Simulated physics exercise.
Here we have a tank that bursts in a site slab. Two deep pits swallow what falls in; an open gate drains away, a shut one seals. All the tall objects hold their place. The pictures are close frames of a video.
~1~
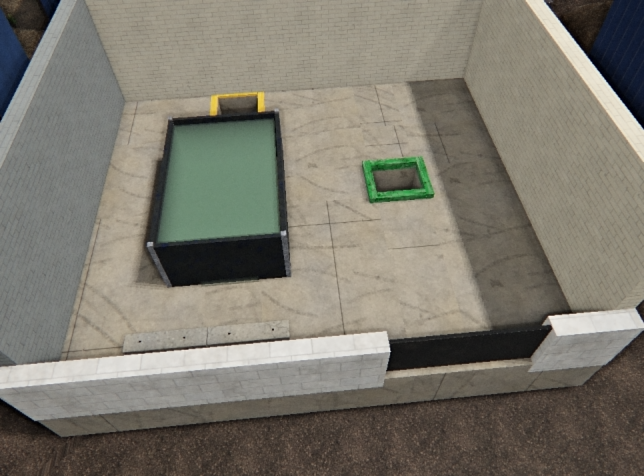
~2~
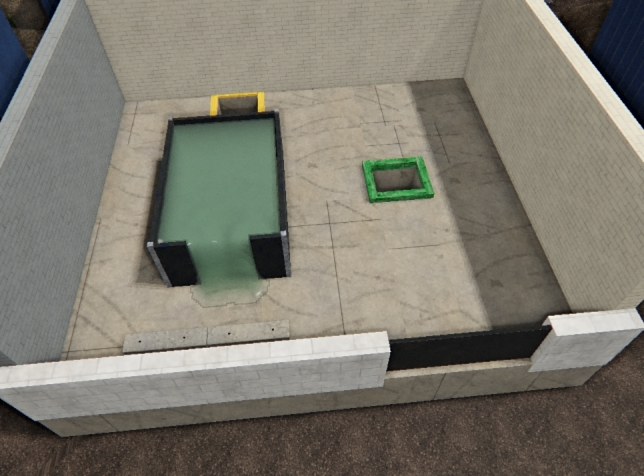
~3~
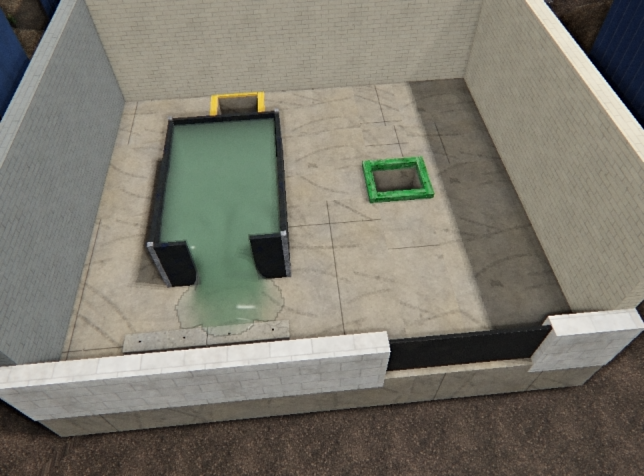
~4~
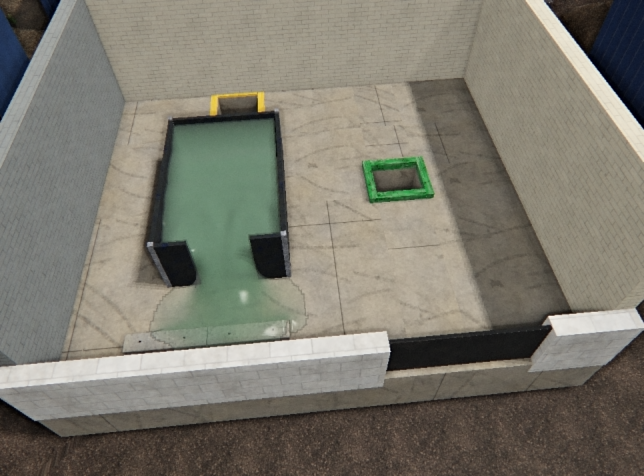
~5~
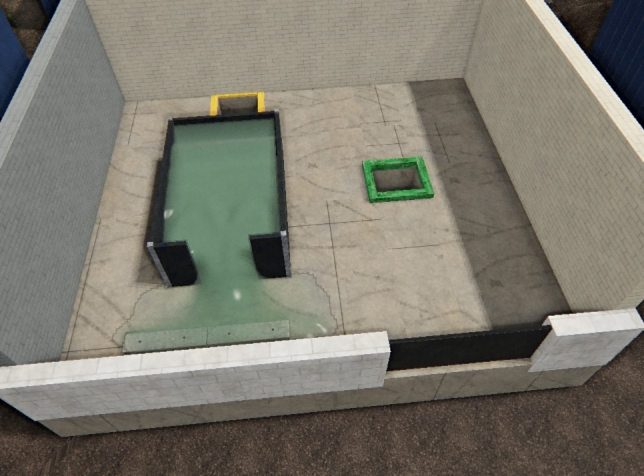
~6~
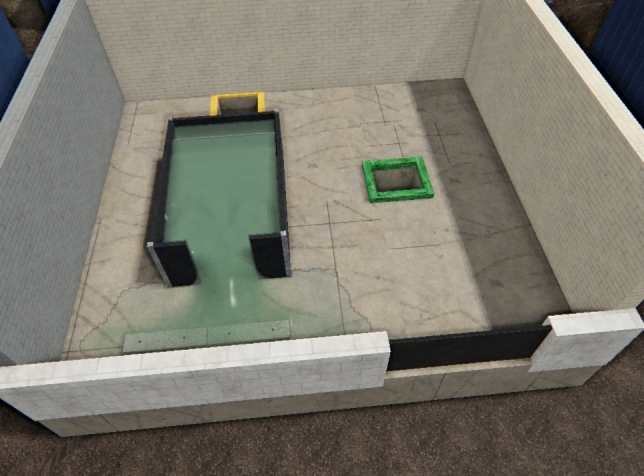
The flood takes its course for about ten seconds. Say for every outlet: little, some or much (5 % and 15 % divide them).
In the end: The gate takes less than 5 %; the yellow pit takes more than 15 %; the green pit takes less than 5 %.
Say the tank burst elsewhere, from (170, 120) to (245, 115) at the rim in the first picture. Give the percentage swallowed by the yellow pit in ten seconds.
Parts in a hundred: Yellow 65.
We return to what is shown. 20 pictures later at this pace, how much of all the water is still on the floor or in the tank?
Close to 100 %.
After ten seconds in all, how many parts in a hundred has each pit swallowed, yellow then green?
In turn 24 and 0 per cent.
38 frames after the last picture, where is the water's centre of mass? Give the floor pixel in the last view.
Near (275, 217).
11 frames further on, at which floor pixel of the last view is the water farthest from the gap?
I would point to (575, 341).
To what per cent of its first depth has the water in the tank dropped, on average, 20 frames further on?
Roughly 44 per cent.
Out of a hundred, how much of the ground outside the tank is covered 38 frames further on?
About 80 per cent.
A moment on, water covers 20 % of the floor; the gate 0 %, the yellow pit 0 %, the green pit 0 %.
Next, water covers 35 % of the floor; the gate 0 %, the yellow pit 0 %, the green pit 0 %.
Then, water covers 60 % of the floor; the gate 0 %, the yellow pit 0 %, the green pit 0 %.
Later, water covers 80 % of the floor; the gate 0 %, the yellow pit 6 %, the green pit 0 %.
In the end, water covers 95 % of the floor; the gate 0 %, the yellow pit 24 %, the green pit 0 %.
